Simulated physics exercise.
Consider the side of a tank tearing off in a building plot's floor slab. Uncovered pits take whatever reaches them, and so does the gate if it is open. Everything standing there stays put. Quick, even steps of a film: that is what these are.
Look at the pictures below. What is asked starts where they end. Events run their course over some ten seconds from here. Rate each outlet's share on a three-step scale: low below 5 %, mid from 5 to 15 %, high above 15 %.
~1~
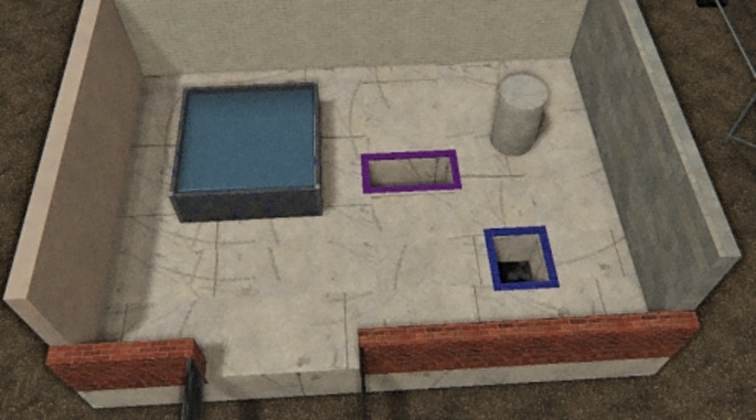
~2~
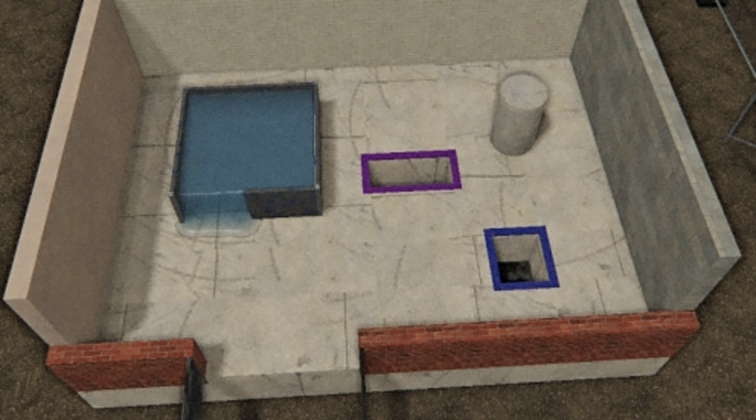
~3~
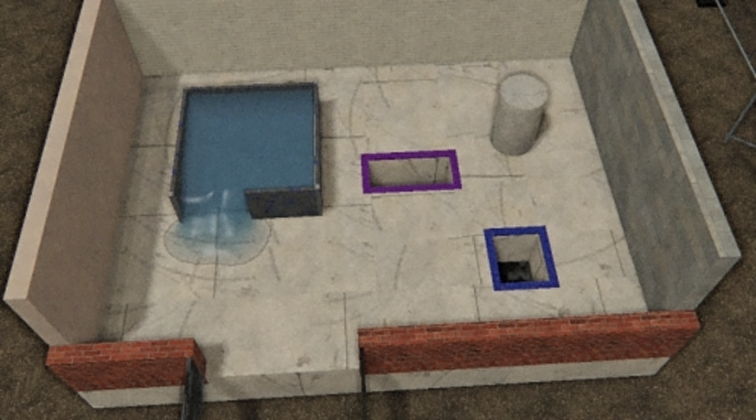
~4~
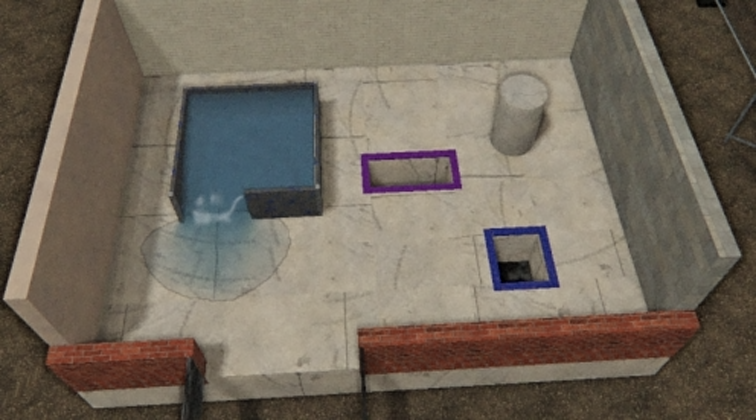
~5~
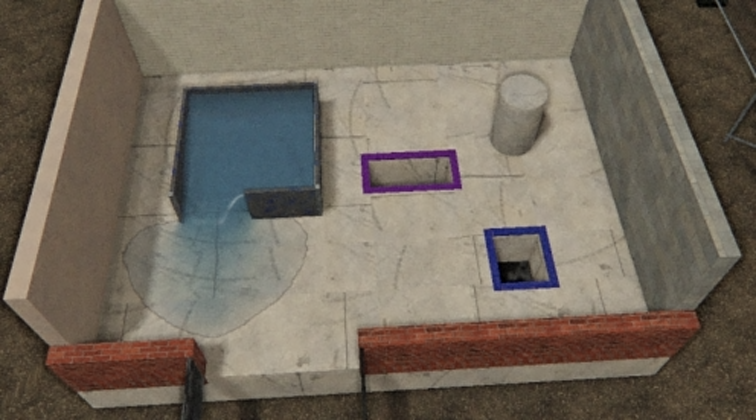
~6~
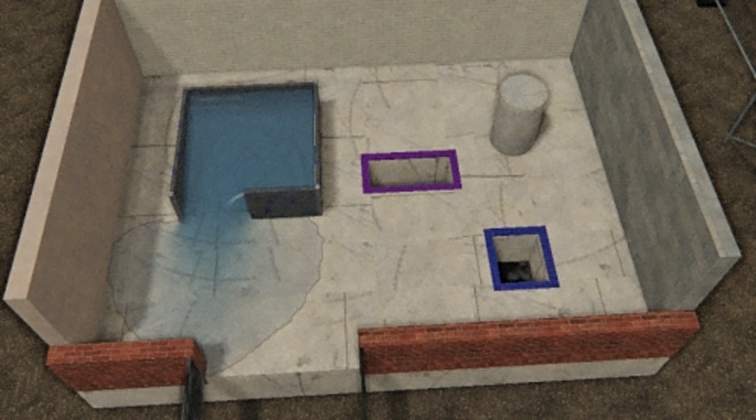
Scale: Gate - high, blue pit - low, purple pit - low.
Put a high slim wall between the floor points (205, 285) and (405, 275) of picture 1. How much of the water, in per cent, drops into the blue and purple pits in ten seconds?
Blue 12 %, purple 6 %.
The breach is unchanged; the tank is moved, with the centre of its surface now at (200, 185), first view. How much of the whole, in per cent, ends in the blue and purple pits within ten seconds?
I'd say the blue pit takes 10 % while the purple pit takes 4 %.
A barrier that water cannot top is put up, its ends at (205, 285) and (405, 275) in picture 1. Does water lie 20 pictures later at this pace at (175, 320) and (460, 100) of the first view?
First spot swamped; second spot not reached.
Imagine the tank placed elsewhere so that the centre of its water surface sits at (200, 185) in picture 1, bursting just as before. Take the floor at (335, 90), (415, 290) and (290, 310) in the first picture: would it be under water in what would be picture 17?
One after the other: Free of water, free of water, wet.
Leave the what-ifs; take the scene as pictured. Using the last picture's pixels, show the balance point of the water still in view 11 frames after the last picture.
Near (227, 213).
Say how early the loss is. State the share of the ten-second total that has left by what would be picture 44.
My figure: 75 percent.
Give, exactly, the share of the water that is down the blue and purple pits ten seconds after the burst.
Around 2 and 0 per cent, in that order.
A moment on, water covers 20 % of the floor; the gate 3 %, the blue pit 0 %, the purple pit 0 %.
Next, water covers 20 % of the floor; the gate 9 %, the blue pit 0 %, the purple pit 0 %.
Then, water covers 25 % of the floor; the gate 20 %, the blue pit 0 %, the purple pit 0 %.
Later, water covers 45 % of the floor; the gate 34 %, the blue pit 1 %, the purple pit 0 %.
In the end, water covers 60 % of the floor; the gate 45 %, the blue pit 3 %, the purple pit 0 %.
